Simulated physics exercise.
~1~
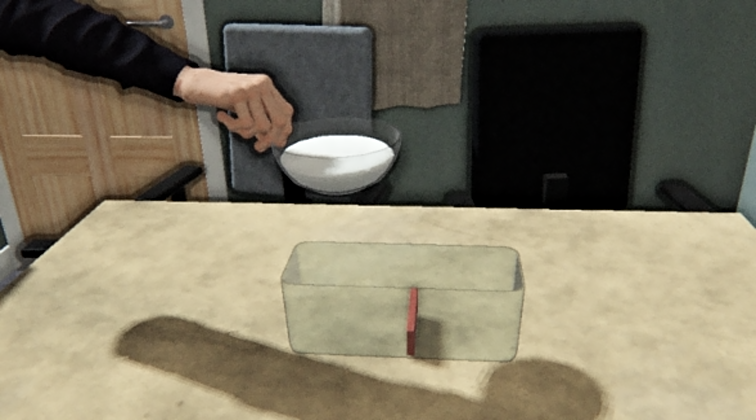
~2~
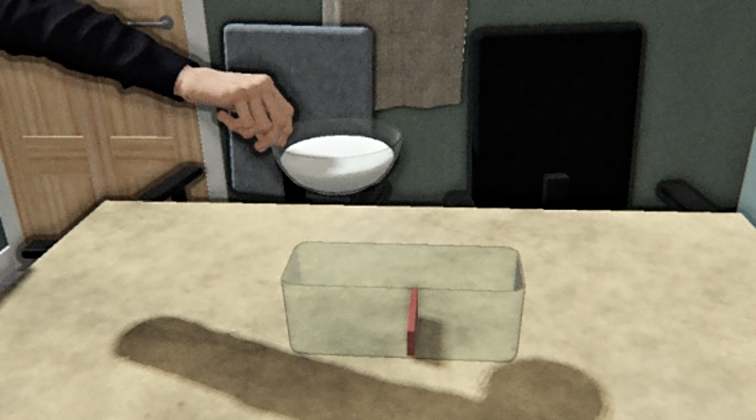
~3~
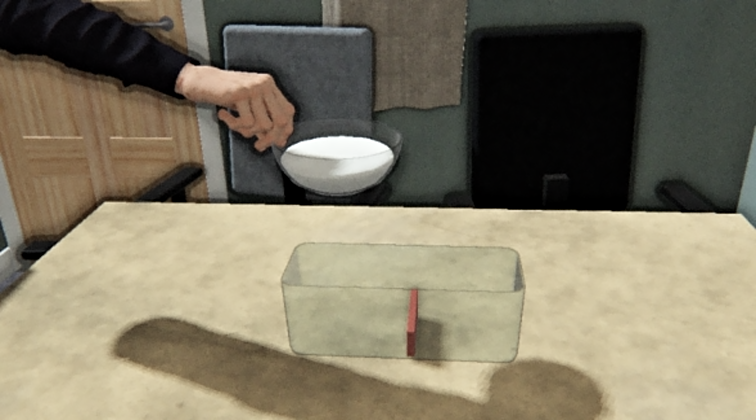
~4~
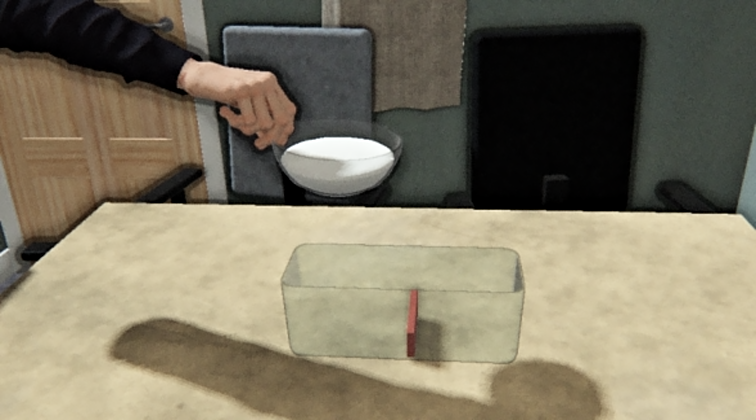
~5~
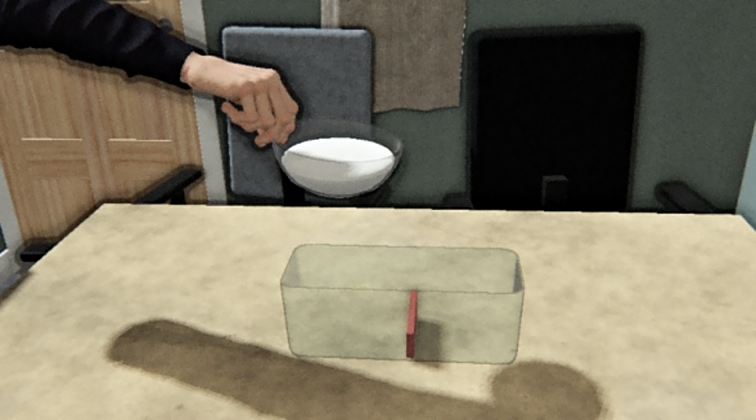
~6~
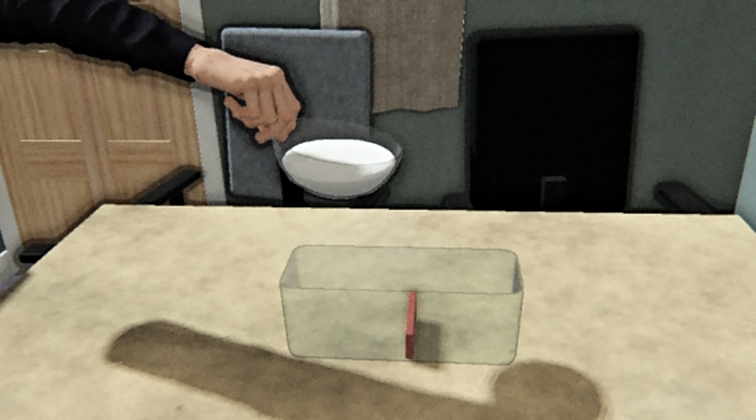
On a pale mottled tabletop sits a clear long basin parted by a short red wall, while a hand at the upper left holds a glass bowl of milk beyond it. The bowl stays level at first, then the hand tilts it slightly toward the right, and the milk shifts a little inside.
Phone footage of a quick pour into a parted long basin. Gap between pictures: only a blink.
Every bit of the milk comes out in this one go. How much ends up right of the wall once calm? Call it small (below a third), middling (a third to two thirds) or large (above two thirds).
Large.
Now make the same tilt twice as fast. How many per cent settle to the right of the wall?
About 65 in a hundred.
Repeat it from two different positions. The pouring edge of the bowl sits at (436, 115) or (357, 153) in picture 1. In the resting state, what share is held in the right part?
It comes out at around 95 percent and then around 20 percent.
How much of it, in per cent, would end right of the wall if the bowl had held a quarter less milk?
Estimate: Around 75 per cent.
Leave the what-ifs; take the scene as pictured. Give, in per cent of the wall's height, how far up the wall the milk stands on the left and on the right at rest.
Left part: 10 per cent; right part: 60.
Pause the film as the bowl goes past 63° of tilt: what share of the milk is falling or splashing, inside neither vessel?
About 40 per cent.
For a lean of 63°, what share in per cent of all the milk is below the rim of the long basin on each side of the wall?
Left: 0 %; right: 15 %.
A moment on, the bowl is tipped part way and 48 per cent is still to pour, 0 is left of the wall and 13 right of it.
Next, the bowl is tipped on its side and 1 per cent is still to pour, 10 is left of the wall and 80 right of it.
Then the bowl is tipped right over and 0 per cent is still to pour, 17 is left of the wall and 82 right of it.
Later the bowl is tipped right over and 0 per cent is still to pour, 17 is left of the wall and 82 right of it.
Finally, 18 per cent lies left of the wall, 81 right of it and 1 outside.
